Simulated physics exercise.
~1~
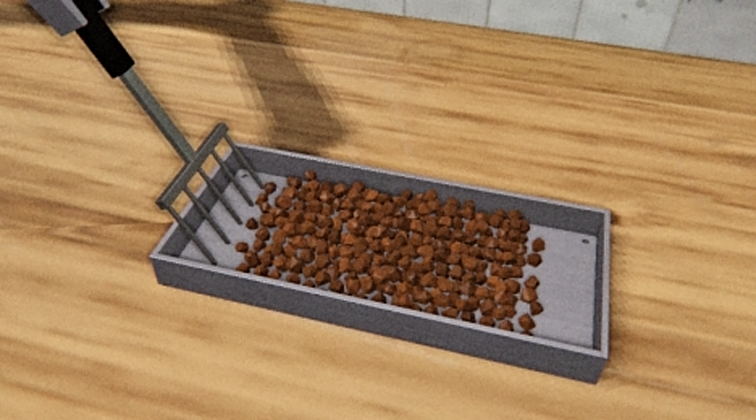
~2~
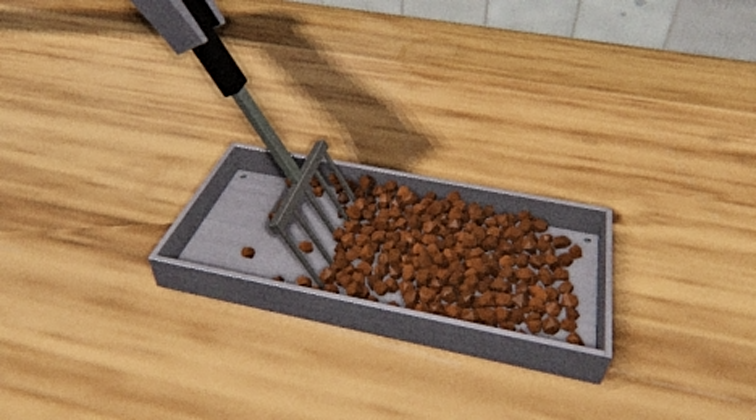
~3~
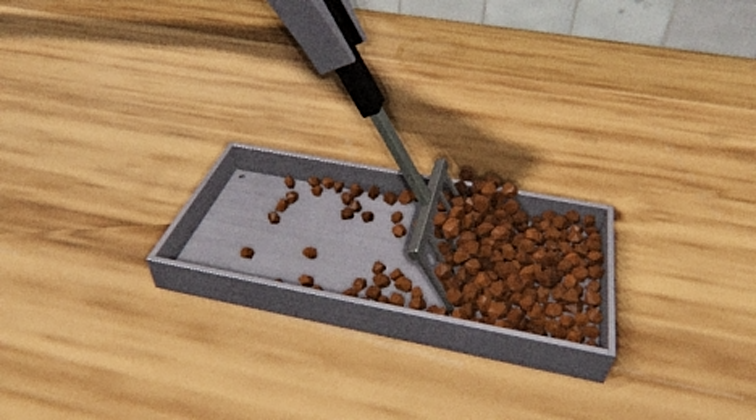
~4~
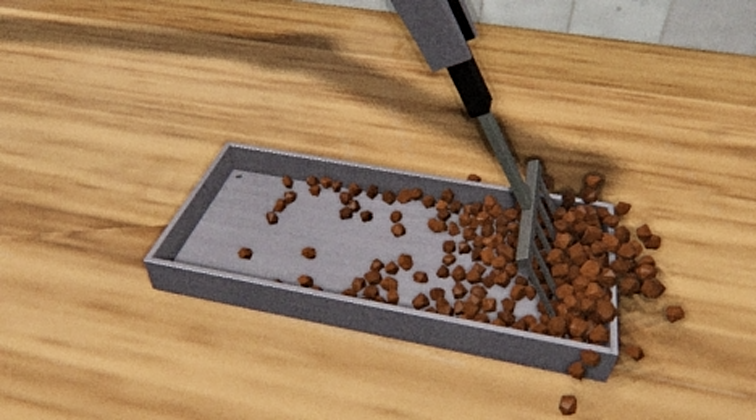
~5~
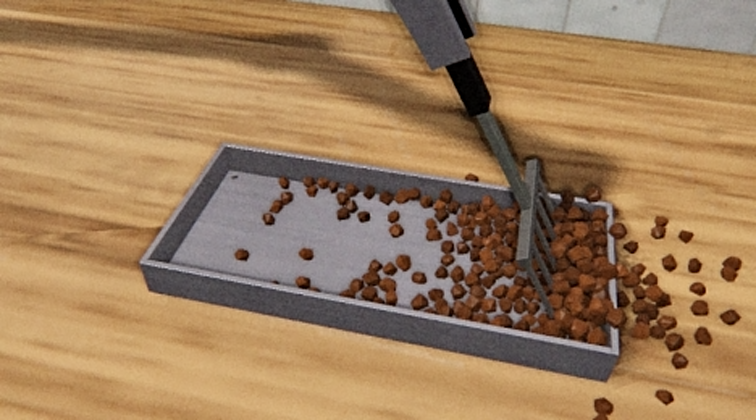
A rake held by a robotic arm pushed a layer of brown pellets rightward along a shallow gray tray, heaping them against the far end until some spilled over onto the wooden surface, while most stayed inside and a few lay scattered behind.
